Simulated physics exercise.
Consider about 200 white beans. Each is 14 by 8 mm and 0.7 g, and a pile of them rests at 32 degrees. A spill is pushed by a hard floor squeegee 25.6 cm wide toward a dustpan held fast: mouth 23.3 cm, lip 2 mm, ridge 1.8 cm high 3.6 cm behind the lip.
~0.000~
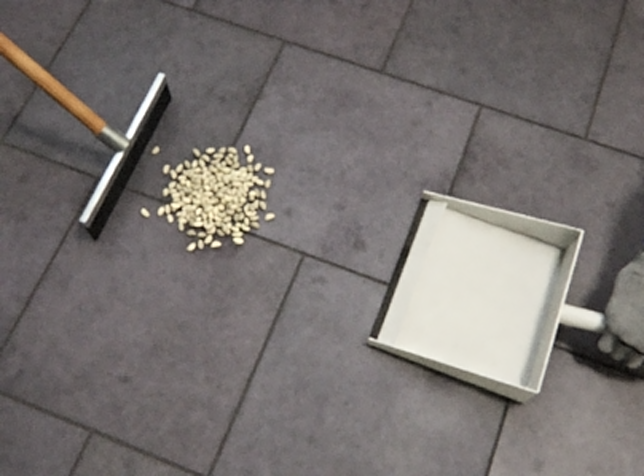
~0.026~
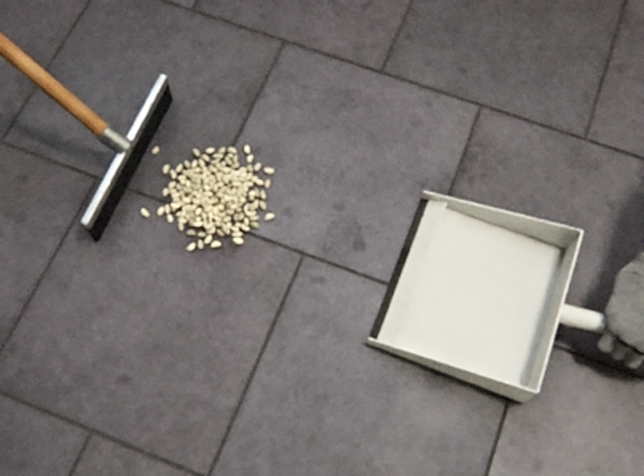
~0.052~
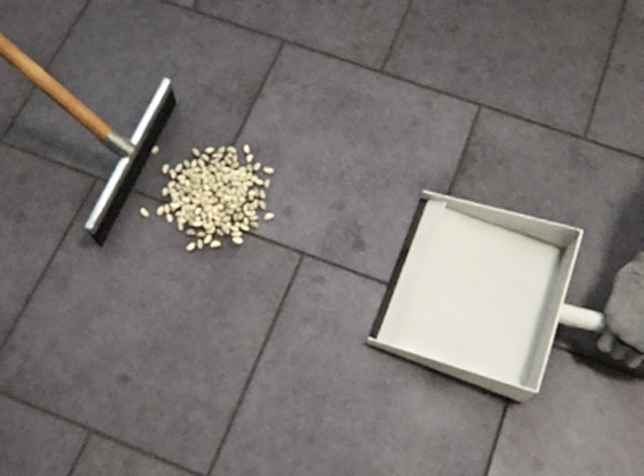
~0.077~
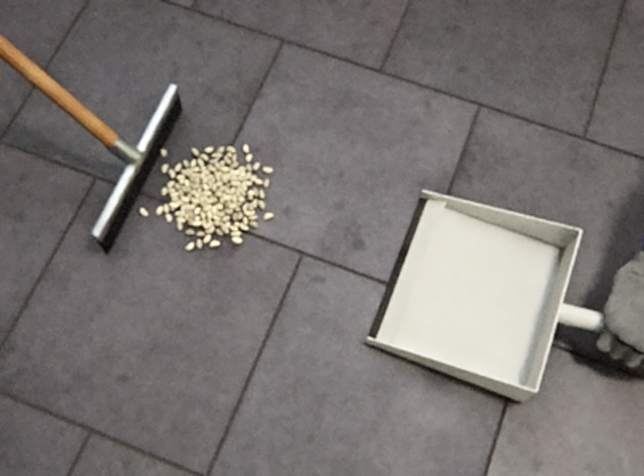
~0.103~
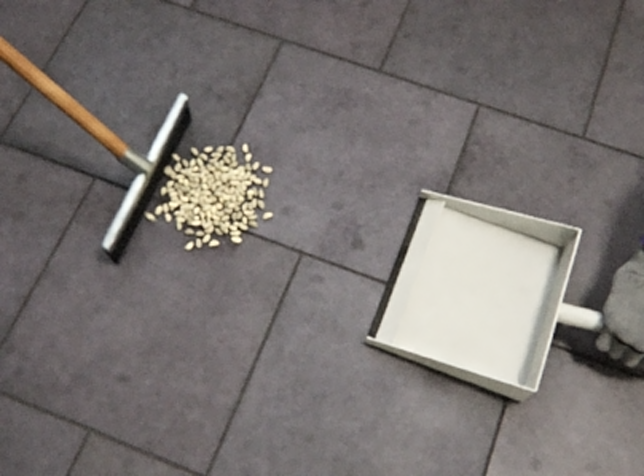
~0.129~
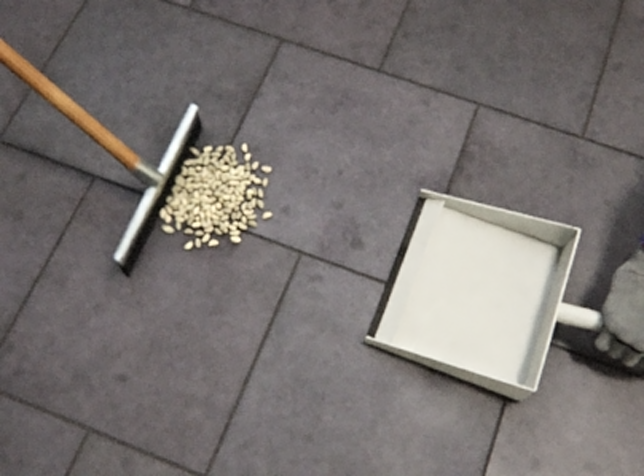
A gloved grey hand at the right edge holds a pale dustpan still on dark grey floor tiles, seen from above at a slant. A loose pile of small white beans lies left of centre, with a wooden-handled squeegee at the upper left. The squeegee slides right and slightly down, reaching the pile and nudging its nearest beans, while the camera stays practically still.
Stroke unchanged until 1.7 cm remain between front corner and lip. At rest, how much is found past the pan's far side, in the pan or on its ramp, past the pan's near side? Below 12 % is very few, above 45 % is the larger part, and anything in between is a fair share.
Far side: Very few, pan: A fair share, near side: A fair share.
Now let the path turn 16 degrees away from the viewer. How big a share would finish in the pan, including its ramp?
That gives near 55 in a hundred.
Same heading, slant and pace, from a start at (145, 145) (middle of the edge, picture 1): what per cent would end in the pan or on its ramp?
Around 25 %.
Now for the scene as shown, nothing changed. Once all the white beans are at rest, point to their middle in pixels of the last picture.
Approximately (383, 301) in the last view.
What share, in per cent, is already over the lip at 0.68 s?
Over the lip by then: Approx. 25 %.
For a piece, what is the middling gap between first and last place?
Around 30 centimetres.
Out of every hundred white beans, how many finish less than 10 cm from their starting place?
0 %.
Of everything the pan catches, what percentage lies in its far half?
Around 10 in a hundred.
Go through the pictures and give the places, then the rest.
The first frame shows blade from (86, 223) to (163, 80), moved 0.0 cm, 0 of the pieces shifted so far; middle of the pieces at (215, 198); pan at (483, 300).
The second frame shows blade from (87, 225) to (164, 82), moved 0.3 cm, 0 of the pieces shifted so far; middle of the pieces at (215, 198).
The third frame shows blade from (91, 229) to (168, 85), moved 1.4 cm, 0 of the pieces shifted so far; middle of the pieces at (214, 198).
The fourth frame shows blade from (98, 237) to (174, 92), moved 3.0 cm, 1 of the pieces shifted so far; middle of the pieces at (214, 198).
The fifth frame shows blade from (108, 248) to (184, 101), moved 5.3 cm, 3 of the pieces shifted so far; middle of the pieces at (213, 197).
The sixth frame shows blade from (120, 261) to (195, 112), moved 8.0 cm, 52 of the pieces shifted so far; middle of the pieces at (213, 197); pan at (481, 298). Its pace works out near 1.01 m/s, heading 24 degrees towards the viewer's side.
After 0.31 s, middle of the blade 18 cm from the lip; 0 % over the lip, far side 0 %, near side 5 %.
After 0.43 s, middle of the blade 7 cm from the lip; 0 % over the lip, far side 5 %, near side 20 %.
Then, at 0.68 s, middle of the blade 2 cm from the lip; 25 % over the lip, far side 5 %, near side 25 %.
At rest (2.6 s), far side 5 %, pan 20 %, near side 25 %, in front of the lip or behind the blade 45 %.
